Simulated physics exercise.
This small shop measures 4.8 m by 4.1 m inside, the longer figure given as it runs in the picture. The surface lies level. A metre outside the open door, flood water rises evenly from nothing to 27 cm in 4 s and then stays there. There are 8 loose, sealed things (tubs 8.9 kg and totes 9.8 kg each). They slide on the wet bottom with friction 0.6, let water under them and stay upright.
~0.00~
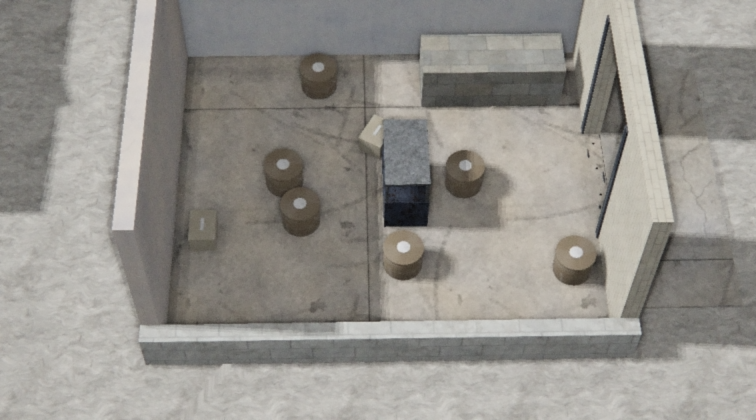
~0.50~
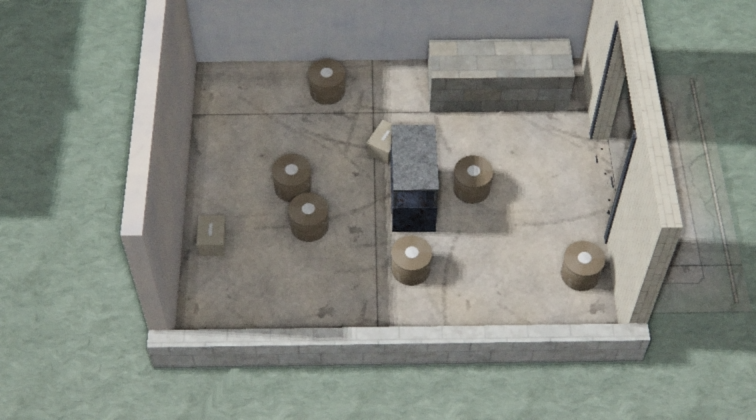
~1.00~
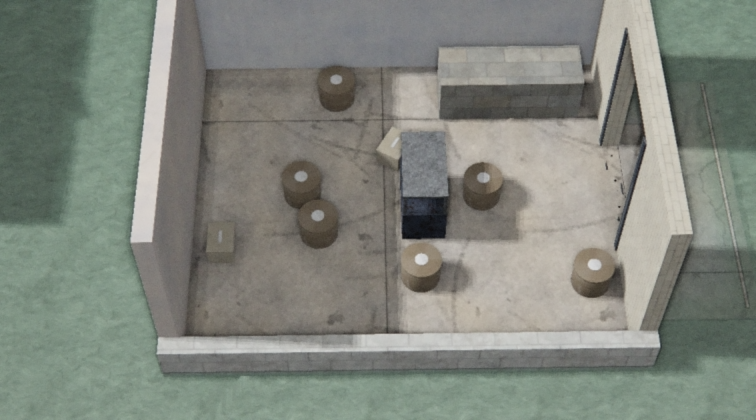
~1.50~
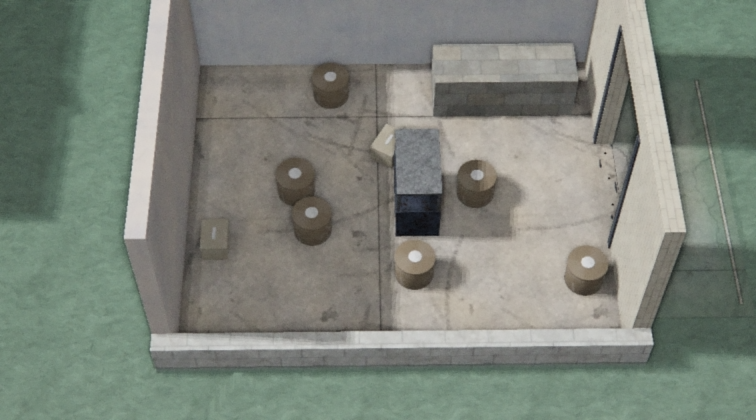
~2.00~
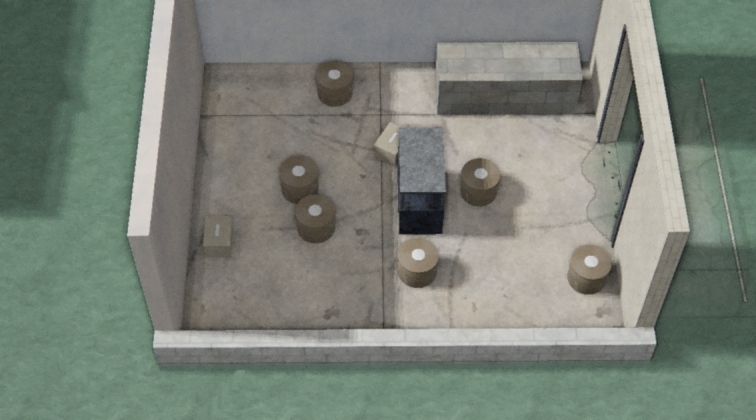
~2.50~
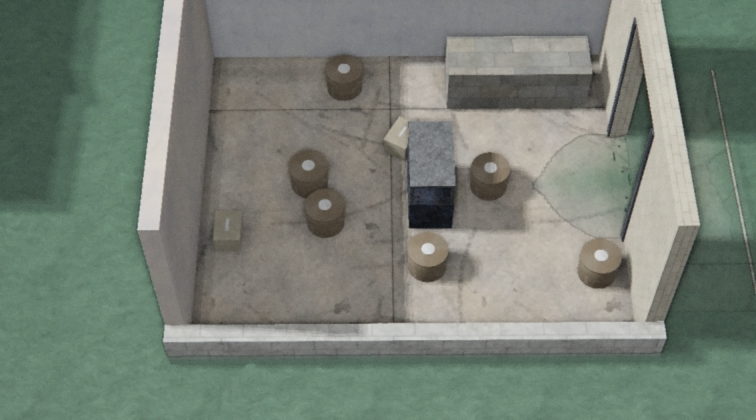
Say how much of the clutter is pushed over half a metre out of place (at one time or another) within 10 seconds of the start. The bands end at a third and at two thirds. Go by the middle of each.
That comes to two thirds or above.
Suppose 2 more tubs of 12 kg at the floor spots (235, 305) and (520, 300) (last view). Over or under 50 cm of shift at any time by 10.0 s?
In turn: More, short of it.
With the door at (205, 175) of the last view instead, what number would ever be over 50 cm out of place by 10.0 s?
In that case 6 of them.
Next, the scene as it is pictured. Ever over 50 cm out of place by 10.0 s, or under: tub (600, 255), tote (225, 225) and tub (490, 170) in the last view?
In that order: Short of it, more, more.
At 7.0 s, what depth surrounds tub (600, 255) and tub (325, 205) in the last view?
Roughly 1 and 3 cm.
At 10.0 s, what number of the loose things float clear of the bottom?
At that moment 8.
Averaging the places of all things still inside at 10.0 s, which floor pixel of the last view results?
Near (333, 202).
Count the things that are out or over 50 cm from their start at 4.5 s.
I count 0.
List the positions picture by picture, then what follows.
In the first picture, a tub at (404, 247) rests on the ground; a tub at (283, 165) rests on the ground; 0.0 m2 under water; 0 of 8 have shifted.
In the second picture, a tub at (412, 253), on the bottom; a tub at (292, 170), on the bottom; water covers 0.0 m2; 0 of 8 have shifted.
In the third picture, a tub at (422, 260), on the bottom; a tub at (301, 177), on the bottom; 0.0 m2 under water; 0 of 8 have shifted.
In the fourth picture, a tub at (415, 257), on the bottom; a tub at (295, 174), on the bottom; water covers 0.0 m2; 0 of 8 have shifted.
In the fifth picture, a tub at (418, 255) rests on the ground; a tub at (299, 171) rests on the ground; water covers 0.2 m2; 0 of 8 have shifted.
In the sixth picture, a tub at (428, 249) rests on the ground; a tub at (308, 166) rests on the ground; 1.0 m2 under water; 0 of 8 have shifted.
After 3.5 s 0 of 8 are over 50 cm from their spots; 0 afloat.
After 4.5 s 0 of 8 are over 50 cm from their spots; 1 afloat.
After 7.0 s 4 of 8 are over 50 cm from their spots; 1 afloat.
After 10.0 s 7 of 8 are over 50 cm from their spots, and 7 have been at some point; 8 afloat.
